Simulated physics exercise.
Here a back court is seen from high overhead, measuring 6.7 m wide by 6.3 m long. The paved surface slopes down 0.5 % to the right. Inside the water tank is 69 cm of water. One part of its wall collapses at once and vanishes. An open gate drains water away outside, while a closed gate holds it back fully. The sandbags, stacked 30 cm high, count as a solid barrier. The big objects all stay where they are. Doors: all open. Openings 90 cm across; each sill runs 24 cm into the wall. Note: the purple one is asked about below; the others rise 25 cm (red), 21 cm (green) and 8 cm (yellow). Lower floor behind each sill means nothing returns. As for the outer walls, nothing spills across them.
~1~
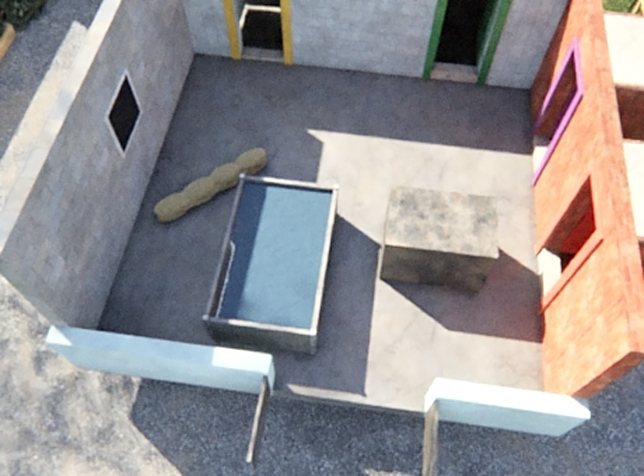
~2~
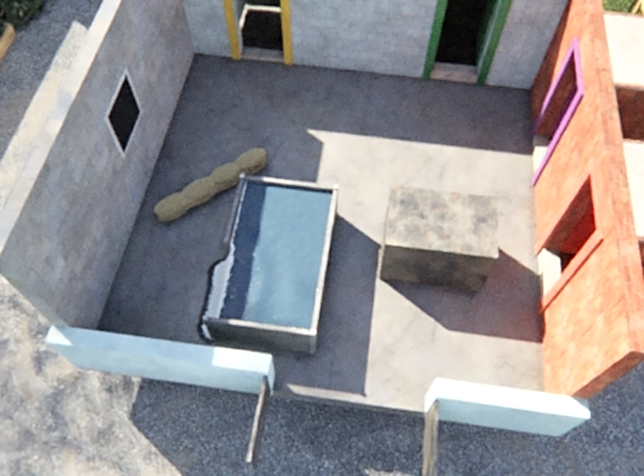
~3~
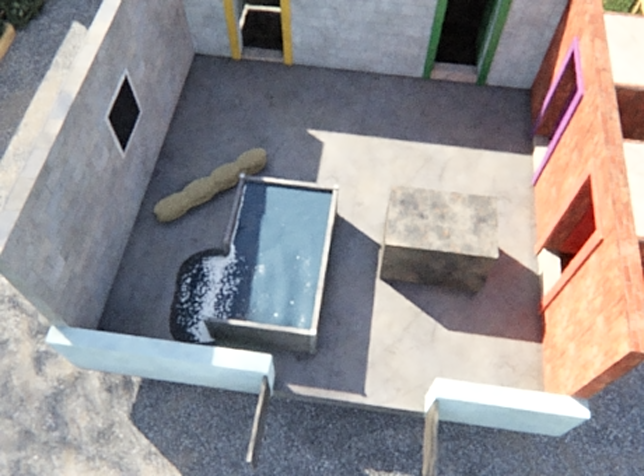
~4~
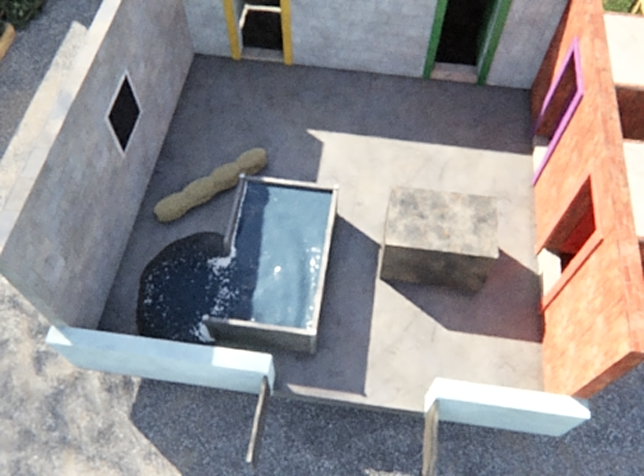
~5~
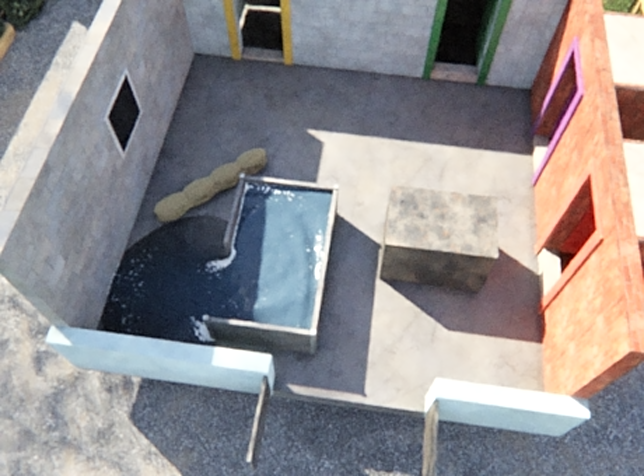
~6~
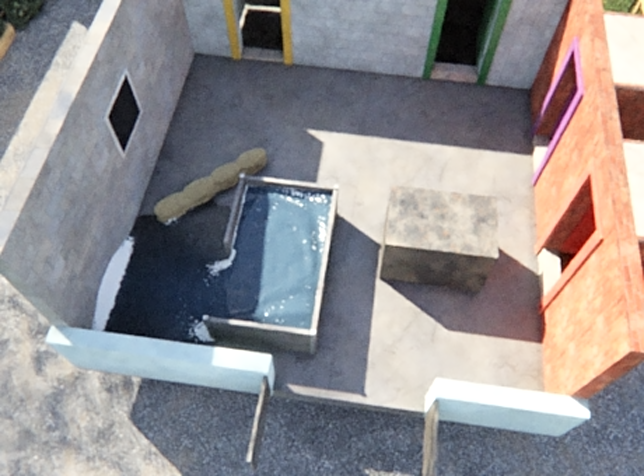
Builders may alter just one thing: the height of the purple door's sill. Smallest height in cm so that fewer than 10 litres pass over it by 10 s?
I would say 7.5 cm.
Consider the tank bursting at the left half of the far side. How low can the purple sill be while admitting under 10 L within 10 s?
At least roughly 10.0 centimetres tall.
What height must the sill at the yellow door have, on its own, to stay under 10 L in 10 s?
Yellow: Roughly 11.0 cm.
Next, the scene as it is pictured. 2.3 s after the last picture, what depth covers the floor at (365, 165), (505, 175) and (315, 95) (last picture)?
Close to 0, 0 and 0 cm, one after the other.
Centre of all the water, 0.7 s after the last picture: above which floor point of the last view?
It lies near (229, 282) in the last picture.
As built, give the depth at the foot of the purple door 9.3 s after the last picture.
Lab note: Depth approx. 8.0 cm.
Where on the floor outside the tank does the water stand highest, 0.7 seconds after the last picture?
Near (91, 347).
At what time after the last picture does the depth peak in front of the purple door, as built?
I'd guess close to 6.5 seconds.
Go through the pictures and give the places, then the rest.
The first picture shows the water tank at (275, 251) is whole and still, 69 cm deep; the purple door at (553, 121) is dry.
In the second picture, the front is at (213, 271), 0.3 m from the gap at (224, 295); 0.2 m2 of floor is wet, 69 cm left at the back.
In the third picture, the gap is at (224, 295), the front 0.7 m out at (177, 305); the back of the water tank holds 69 cm.
In the fourth picture, the front is at (145, 283), 1.3 m from the gap at (224, 296); 2.2 m2 of floor is wet, 64 cm left at the back.
In the fifth picture, the gap is at (224, 295), the front 1.8 m out at (105, 307); the back of the water tank holds 58 cm.
In the sixth picture, the gap is at (224, 295), the front 1.9 m out at (135, 225); the back of the water tank holds 61 cm; the purple door at (553, 121), 6.0 m from the gap, is still 5.5 m from the nearest water.
Then, 0.7 s after the last picture water covers 15 % of the floor, deepest (56 cm) near (91, 347); it has not reached the purple door.
Then, 2.3 s after the last picture water covers 35 % of the floor, deepest (36 cm) near (142, 235); it has not reached the purple door.
Then, 9.3 s after the last picture water covers 85 % of the floor, deepest (12 cm) near (206, 328); 8 cm at the purple door, 0 litres in over its 15 cm sill.
At the purple door as built, the water peaked near 12 cm, 6.7 s after the last picture.
With a sill of 6.5 cm, 17 litres would have come in within the 10 s; with 9 cm, 4 litres. So under 10 litres takes about 7.5 cm.
